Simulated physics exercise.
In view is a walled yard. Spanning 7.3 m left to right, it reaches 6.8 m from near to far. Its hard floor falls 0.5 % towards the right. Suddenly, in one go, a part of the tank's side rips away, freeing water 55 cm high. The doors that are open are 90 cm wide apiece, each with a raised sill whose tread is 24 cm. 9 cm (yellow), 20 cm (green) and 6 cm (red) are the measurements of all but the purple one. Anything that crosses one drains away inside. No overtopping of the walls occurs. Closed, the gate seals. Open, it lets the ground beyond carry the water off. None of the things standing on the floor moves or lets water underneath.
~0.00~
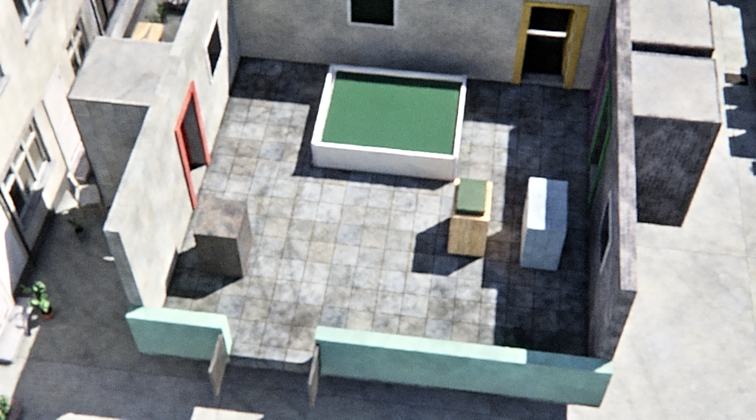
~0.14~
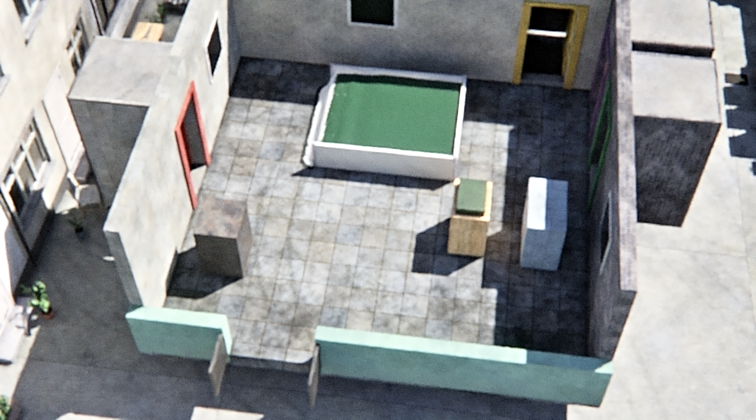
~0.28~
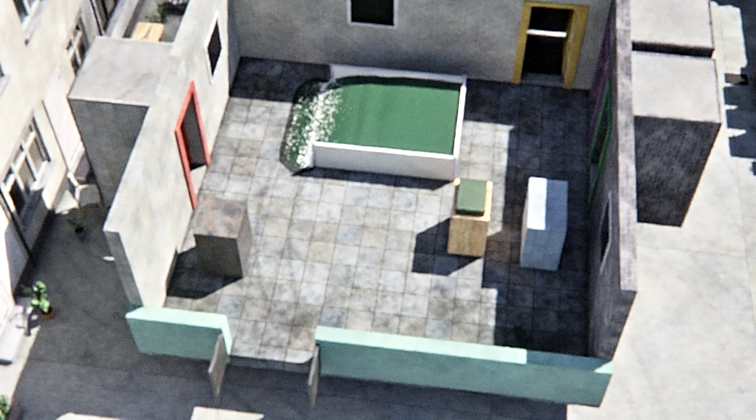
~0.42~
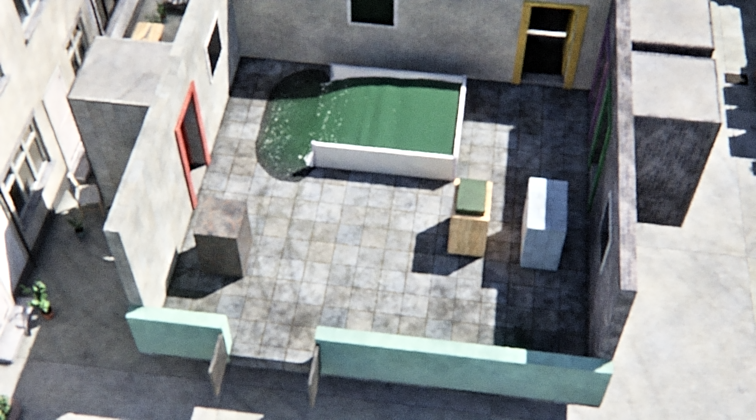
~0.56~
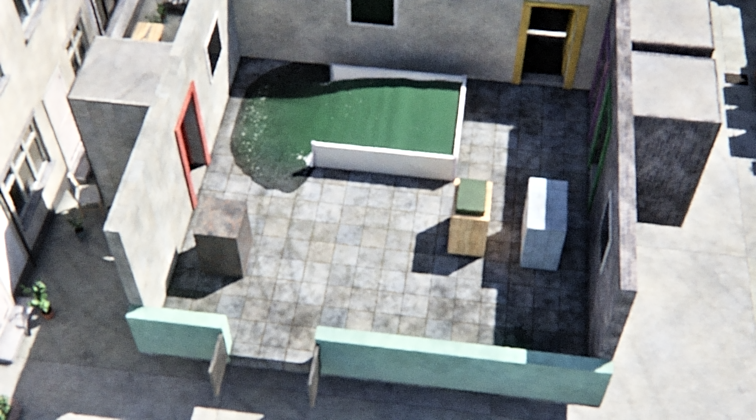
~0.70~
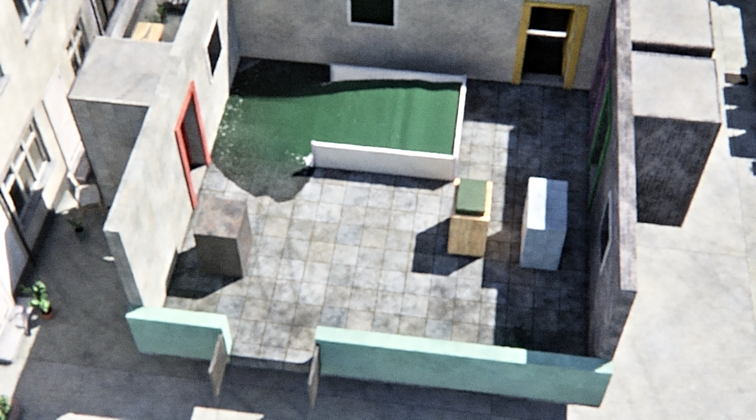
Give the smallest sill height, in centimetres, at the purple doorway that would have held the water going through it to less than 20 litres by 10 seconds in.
The smallest height is about 13 cm.
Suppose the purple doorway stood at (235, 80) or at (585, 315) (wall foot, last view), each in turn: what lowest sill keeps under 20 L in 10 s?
30 and 10.0 cm.
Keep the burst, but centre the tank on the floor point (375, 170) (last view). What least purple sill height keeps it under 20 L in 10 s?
Then roughly 11.0 cm.
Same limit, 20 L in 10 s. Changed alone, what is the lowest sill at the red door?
For red, a step near 16 cm.
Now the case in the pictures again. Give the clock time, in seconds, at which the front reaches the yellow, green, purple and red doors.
Yellow 4.5 seconds, green 6.0 seconds, purple 5.0 seconds, red 1.0 seconds.
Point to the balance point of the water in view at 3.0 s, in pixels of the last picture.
The water's centre is at about (302, 134).
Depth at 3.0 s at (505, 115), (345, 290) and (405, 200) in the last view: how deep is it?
Respectively 0 cm, 0 cm and 0 cm.
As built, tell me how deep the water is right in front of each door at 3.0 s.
Depths in cm - yellow: 0, green: 0, purple: 0, red: 16.
After 1.4 s water covers 20 % of the floor, deepest (36 cm) near (229, 124); it has not reached the purple door.
After 3.0 s water covers 25 % of the floor, deepest (35 cm) near (240, 60); it has not reached the purple door.
After 10.0 s water covers 95 % of the floor, deepest (14 cm) near (584, 364); 7 cm at the purple door, 118 litres in over its 6 cm sill.
At the purple door as built, the water arrived by 4.8 s and peaked near 16 cm at 5.6 s.
With a sill of 11.5 cm, 33 litres would have come in within the 10 s; with 15.5 cm, 9 litres. So under 20 litres takes about 13 cm.
